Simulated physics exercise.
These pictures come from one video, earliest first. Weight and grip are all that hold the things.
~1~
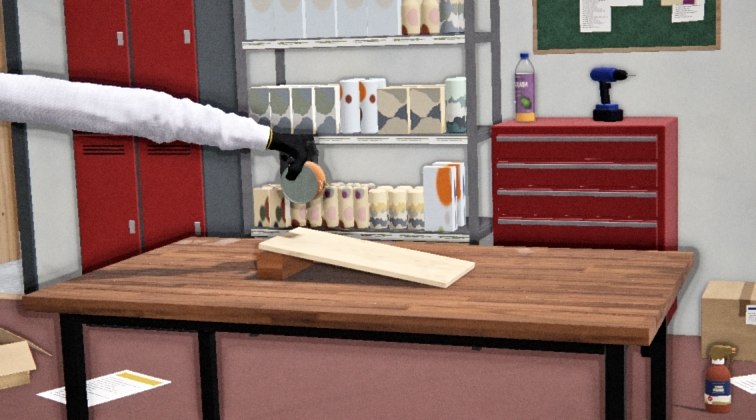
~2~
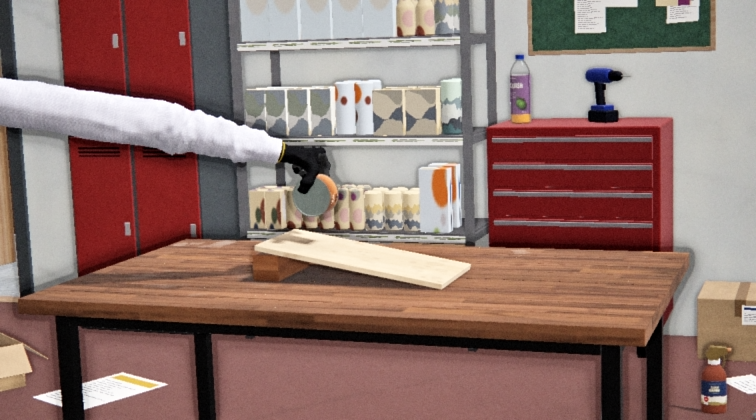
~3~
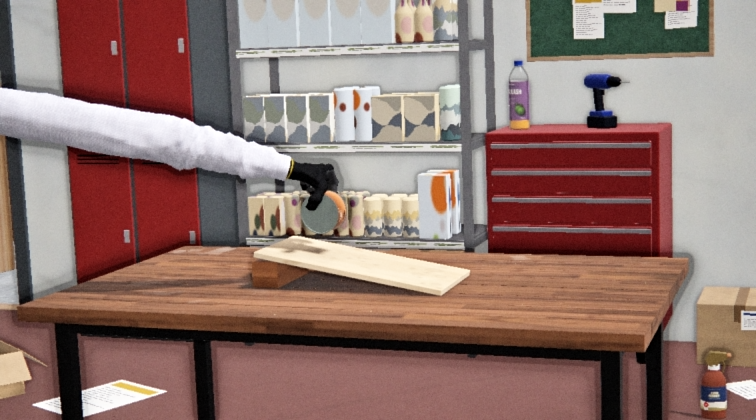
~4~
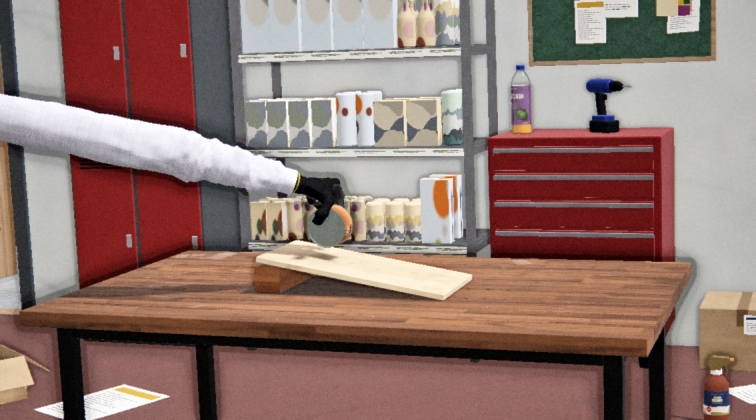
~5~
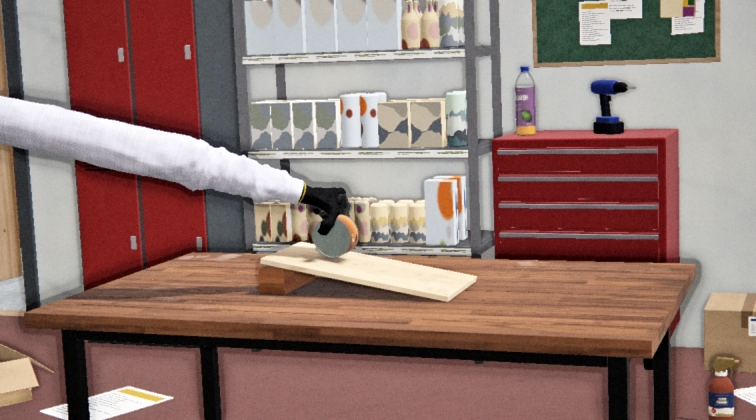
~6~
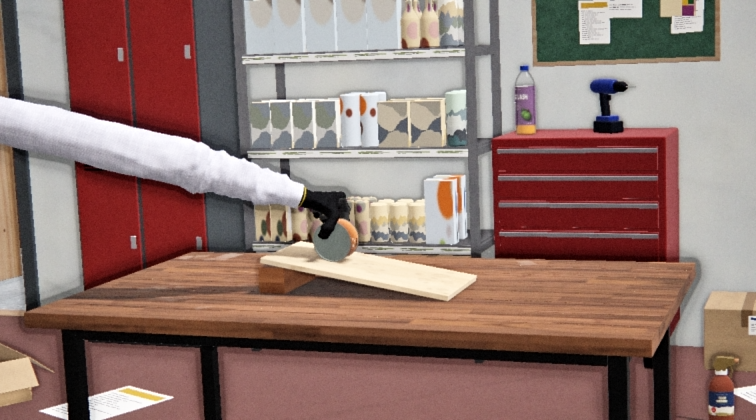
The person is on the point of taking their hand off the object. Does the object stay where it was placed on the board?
Most likely it will descend the slope.
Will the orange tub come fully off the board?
Off the top.
Then, 0.80 s later than the last frame, orange tub moved well along near (425, 257).
Then, 1.30 s later than the last frame, orange tub now off the board.
Then, 1.70 s later than the last frame, things are still on the move.
Then, 2.00 s later than the last frame, as before.
When it is over, off the board, orange tub. The orange tub runs down the board.
